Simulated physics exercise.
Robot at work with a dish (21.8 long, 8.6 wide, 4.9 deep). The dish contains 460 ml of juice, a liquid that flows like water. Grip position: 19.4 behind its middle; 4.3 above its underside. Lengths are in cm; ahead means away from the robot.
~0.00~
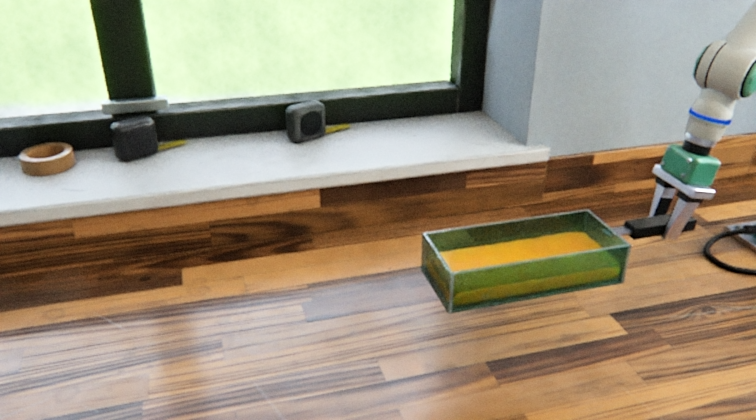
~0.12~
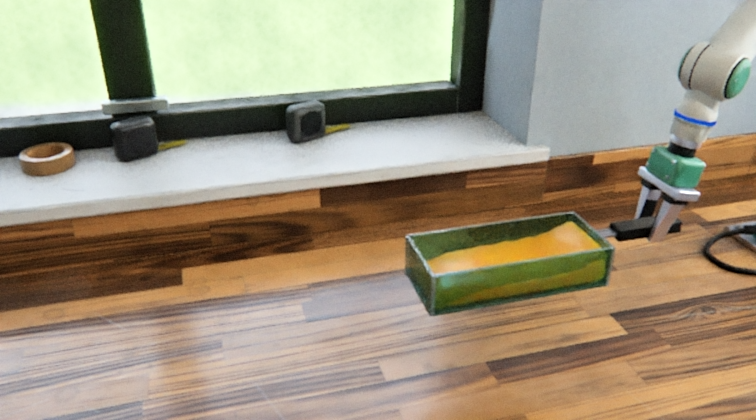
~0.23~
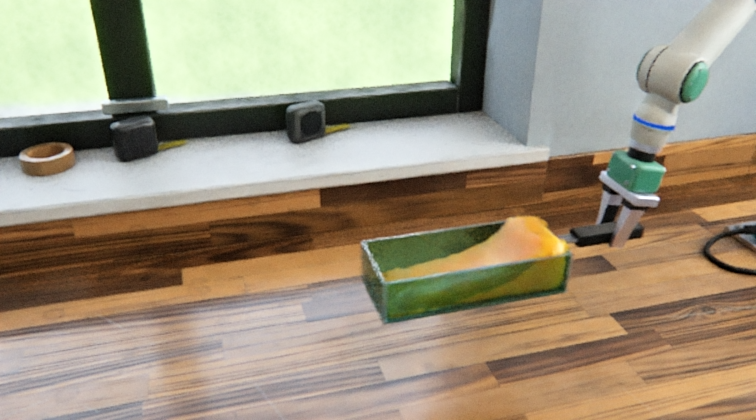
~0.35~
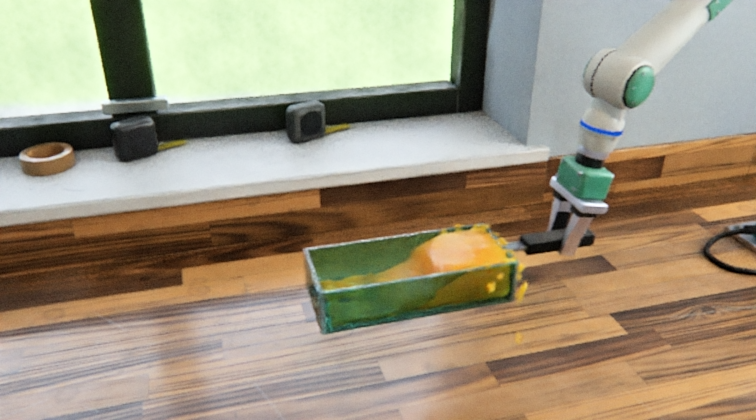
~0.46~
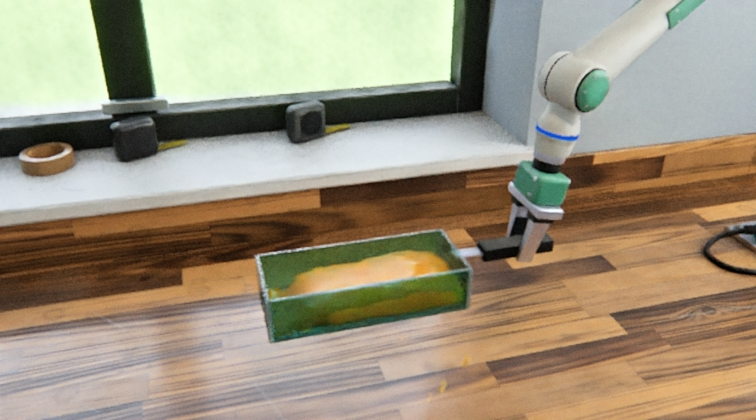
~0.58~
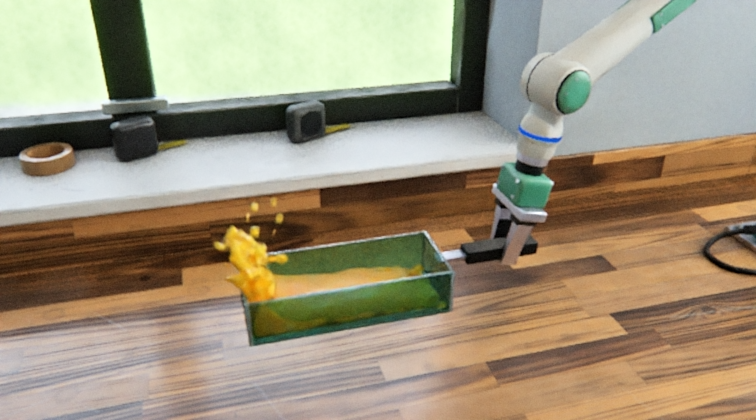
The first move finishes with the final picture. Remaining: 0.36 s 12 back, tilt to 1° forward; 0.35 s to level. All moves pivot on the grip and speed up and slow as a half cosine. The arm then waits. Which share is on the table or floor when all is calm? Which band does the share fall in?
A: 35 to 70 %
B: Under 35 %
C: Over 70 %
(A) 35 to 70 %.
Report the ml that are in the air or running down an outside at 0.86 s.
170 ml.
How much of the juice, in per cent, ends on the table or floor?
Some 45 per cent.
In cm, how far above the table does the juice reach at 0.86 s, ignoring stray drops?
Roughly 17 centimetres.
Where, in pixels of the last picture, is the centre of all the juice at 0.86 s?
About (345, 310) in the last view.
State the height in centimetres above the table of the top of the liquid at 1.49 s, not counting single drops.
16 cm.
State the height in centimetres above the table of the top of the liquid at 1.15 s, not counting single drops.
Stray drops aside, I'd put it at close to 26 cm.
By 0.86 s, level, liquid up to 23 above the table; 265 ml in the dish, 35 ml on the table or floor, 165 ml in the air or running down outside.
By 1.15 s, level, liquid up to 34 above the table; 245 ml in the dish, 200 ml on the table or floor, 20 ml in the air or running down outside.
By 1.49 s, level, liquid up to 17 above the table; 245 ml in the dish, 220 ml on the table or floor.
By 2.29 s, level, liquid up to 15 above the table; 245 ml in the dish, 220 ml on the table or floor.
Final state, 245 ml in the dish, 220 ml on the table or floor. That is 47 % on the table or floor.
